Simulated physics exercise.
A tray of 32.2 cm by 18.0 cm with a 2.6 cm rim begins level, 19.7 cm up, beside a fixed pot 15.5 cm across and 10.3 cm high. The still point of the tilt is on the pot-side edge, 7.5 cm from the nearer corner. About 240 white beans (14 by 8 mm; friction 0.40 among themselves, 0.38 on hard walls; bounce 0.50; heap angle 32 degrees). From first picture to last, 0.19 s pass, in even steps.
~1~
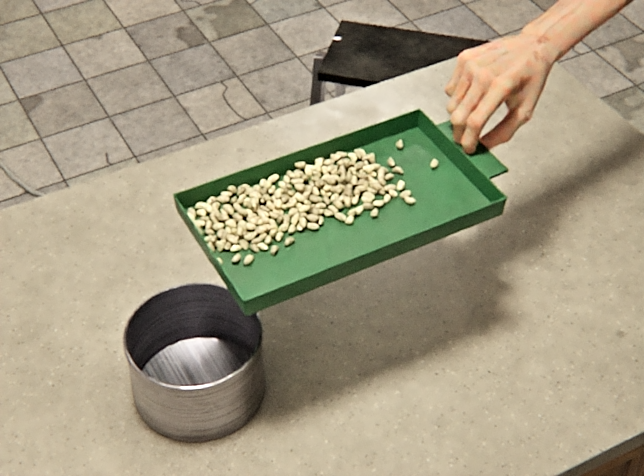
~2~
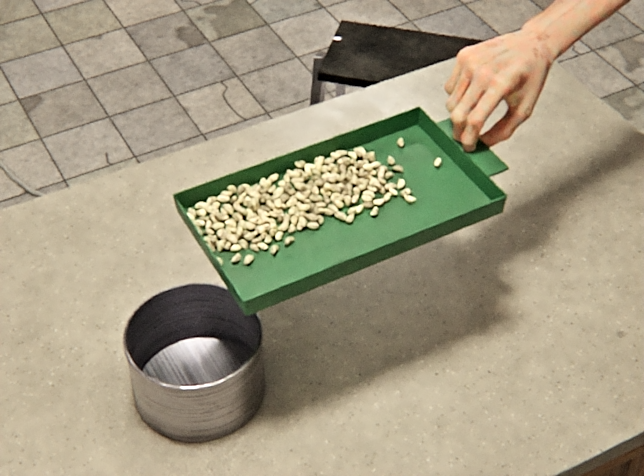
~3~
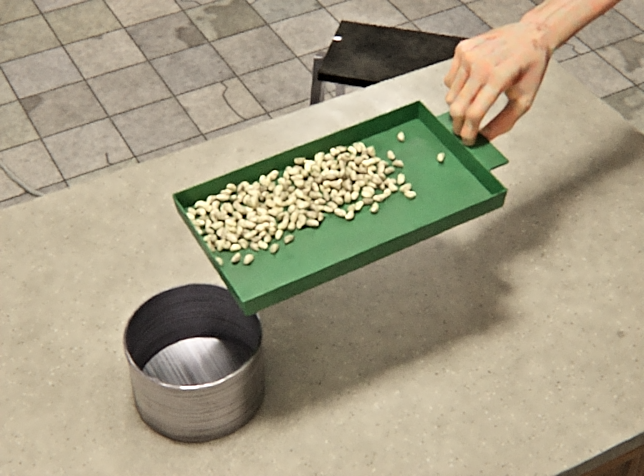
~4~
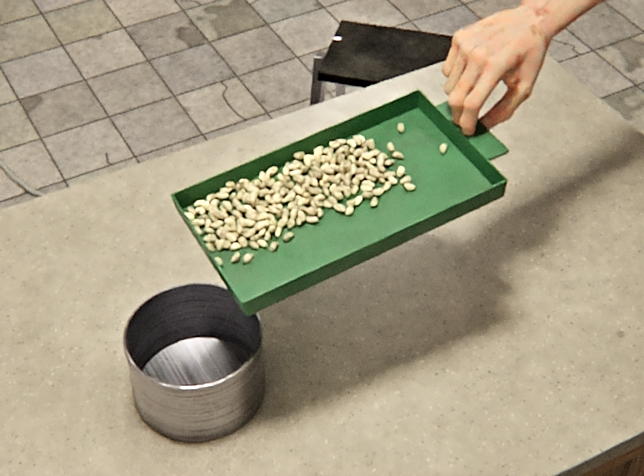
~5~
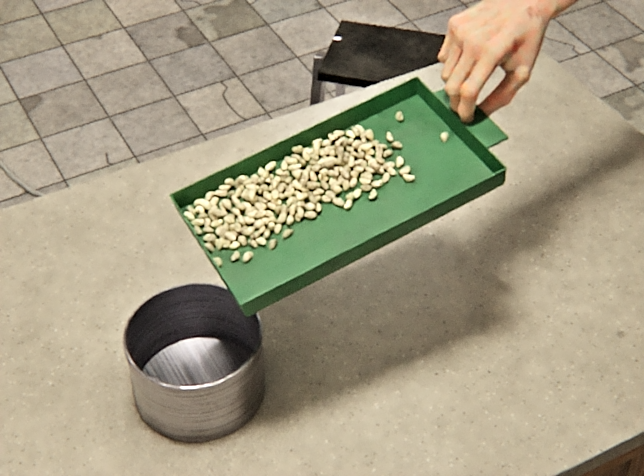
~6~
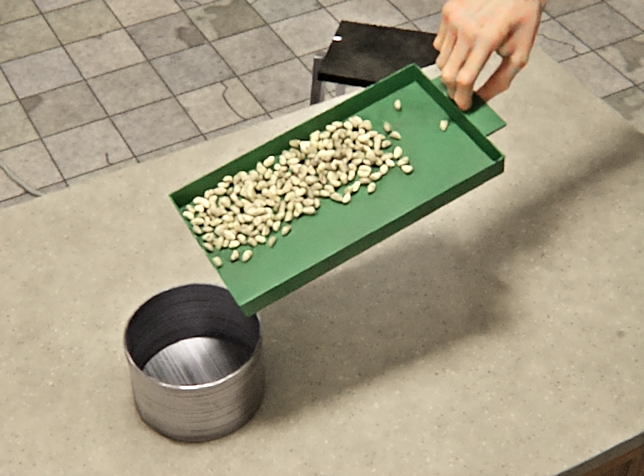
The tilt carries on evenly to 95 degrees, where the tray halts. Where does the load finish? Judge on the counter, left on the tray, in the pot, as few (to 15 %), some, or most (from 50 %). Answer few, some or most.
Counter: Some, tray: Few, pot: Most.
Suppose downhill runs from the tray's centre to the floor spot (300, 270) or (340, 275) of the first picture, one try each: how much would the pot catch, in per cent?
About 25 and 10 per cent.
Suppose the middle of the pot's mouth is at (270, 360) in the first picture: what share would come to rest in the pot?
Some 15 per cent.
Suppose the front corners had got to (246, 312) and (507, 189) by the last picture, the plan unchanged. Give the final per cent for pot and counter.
Pot 10, counter 90.
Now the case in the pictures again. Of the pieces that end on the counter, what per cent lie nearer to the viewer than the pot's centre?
Roughly 80 per cent.
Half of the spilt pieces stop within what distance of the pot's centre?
About 22 cm.
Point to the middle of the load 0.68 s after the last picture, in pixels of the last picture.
At about (201, 273).
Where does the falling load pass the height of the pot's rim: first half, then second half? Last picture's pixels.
First near (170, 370), later near (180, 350).
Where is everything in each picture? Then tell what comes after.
In the first picture, tray tilt 0 degrees, front corners at (245, 298) and (504, 197); middle of the pieces at (300, 198); pot at (193, 333).
In the second picture, tray tilt 1 degrees, front corners at (245, 299) and (504, 195); middle of the pieces at (300, 197).
In the third picture, tray tilt 2 degrees, front corners at (244, 299) and (505, 189); middle of the pieces at (299, 195).
In the fourth picture, tray tilt 5 degrees, front corners at (243, 300) and (505, 179), lowest corner left front; middle of the pieces at (299, 191).
In the fifth picture, tray tilt 9 degrees, front corners at (242, 301) and (504, 168), lowest corner left front; middle of the pieces at (297, 186).
In the sixth picture, tray tilt 13 degrees, front corners at (241, 303) and (502, 156), lowest corner left front; middle of the pieces at (295, 181); pot at (193, 333).
Then, 0.41 s after the last picture, tilt 53 degrees; the tray holds 100 %, the pot 0 %.
Then, 0.68 s after the last picture, tilt 79 degrees; the tray holds 70 %, the pot 5 %.
Then, 1.05 s after the last picture, tilt 95 degrees; the tray holds 25 %, the pot 50 %.
In the end, counter 25 %, tray 10 %, pot 70 %.
